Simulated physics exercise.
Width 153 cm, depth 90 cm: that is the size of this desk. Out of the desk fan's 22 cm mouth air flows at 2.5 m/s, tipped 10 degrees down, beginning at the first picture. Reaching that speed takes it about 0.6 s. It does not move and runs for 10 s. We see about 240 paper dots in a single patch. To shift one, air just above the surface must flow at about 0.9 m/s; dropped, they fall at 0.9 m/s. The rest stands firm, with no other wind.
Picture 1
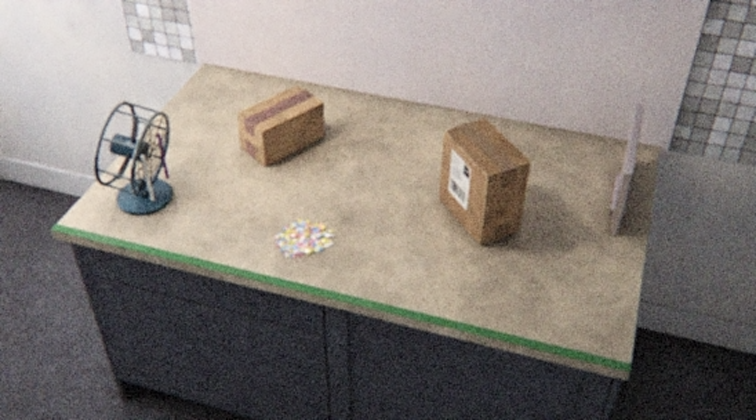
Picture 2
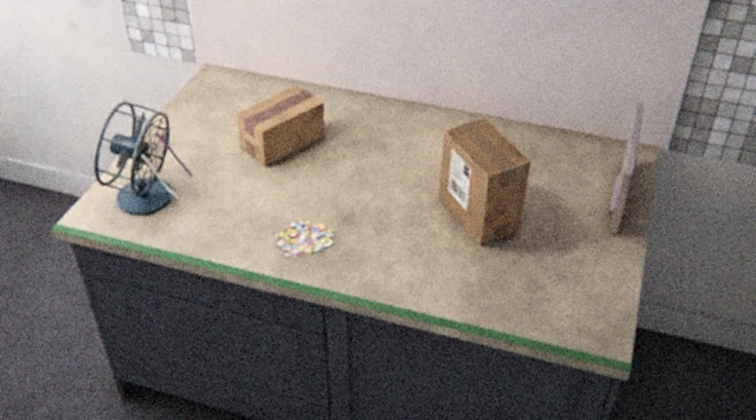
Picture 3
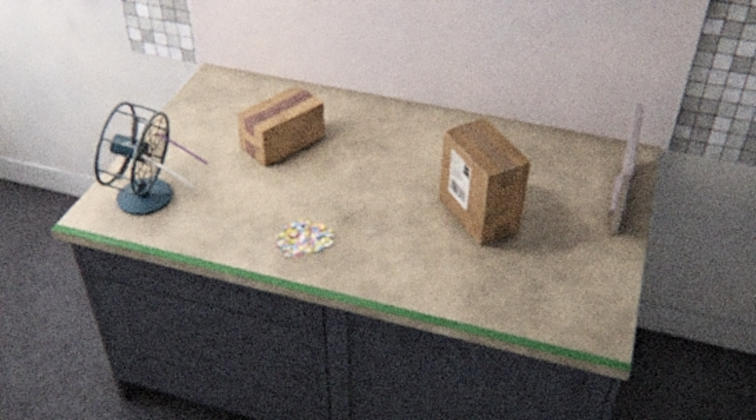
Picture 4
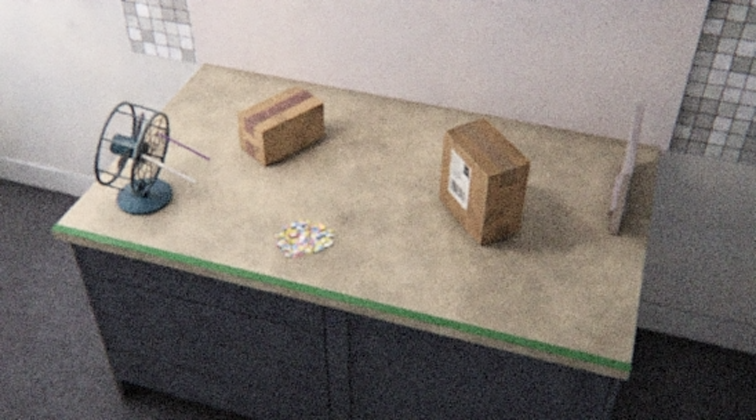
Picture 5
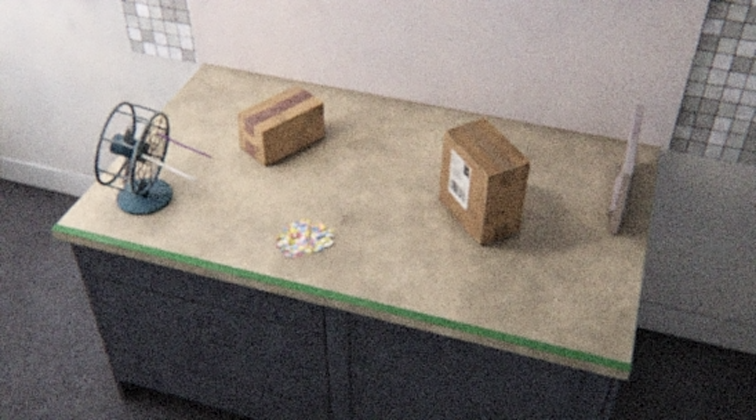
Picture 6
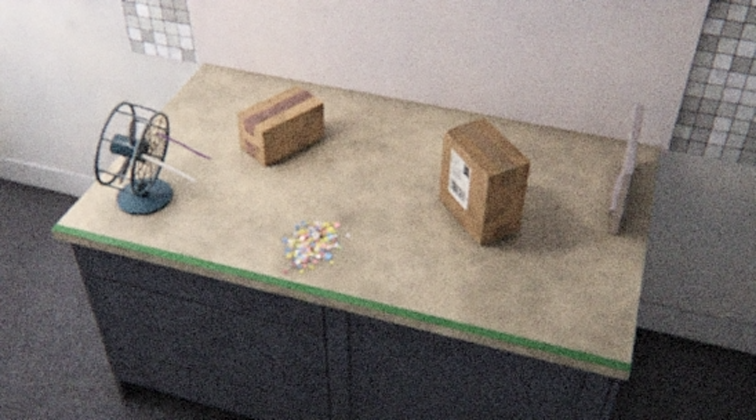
A beige speckled countertop with a green front edge, set over dark cabinets against a pale wall with mosaic tile, is seen from above at a slant by a still camera. A dark teal fan stands at left, two brown cardboard boxes and a thin pale panel sit farther right, and pastel paper dots lie near the front. Streamers on the fan lift and stream rightward, then the dots scatter slightly.
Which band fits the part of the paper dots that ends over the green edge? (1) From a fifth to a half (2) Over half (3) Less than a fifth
Over half (2).
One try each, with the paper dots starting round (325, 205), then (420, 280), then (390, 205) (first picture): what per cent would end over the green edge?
About 1, 90 and 0 in a hundred, in that order.
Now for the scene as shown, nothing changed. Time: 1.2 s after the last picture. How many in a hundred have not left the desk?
I reckon some 1 %.
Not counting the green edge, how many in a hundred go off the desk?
About 20 %.
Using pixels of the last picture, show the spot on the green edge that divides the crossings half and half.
Median crossing, approx. (430, 323).
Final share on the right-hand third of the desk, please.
0 %.
Then, 1.2 s after the last picture, 79 % are over the green edge; 99 % have settled or left.
Then, 2.4 s after the last picture, 79 % are over the green edge; 99 % have settled or left.
Then, 4.7 s after the last picture, 79 % are over the green edge; 99 % have settled or left.
Then, 9.2 s after the last picture, at the end, 79 % are over the green edge.
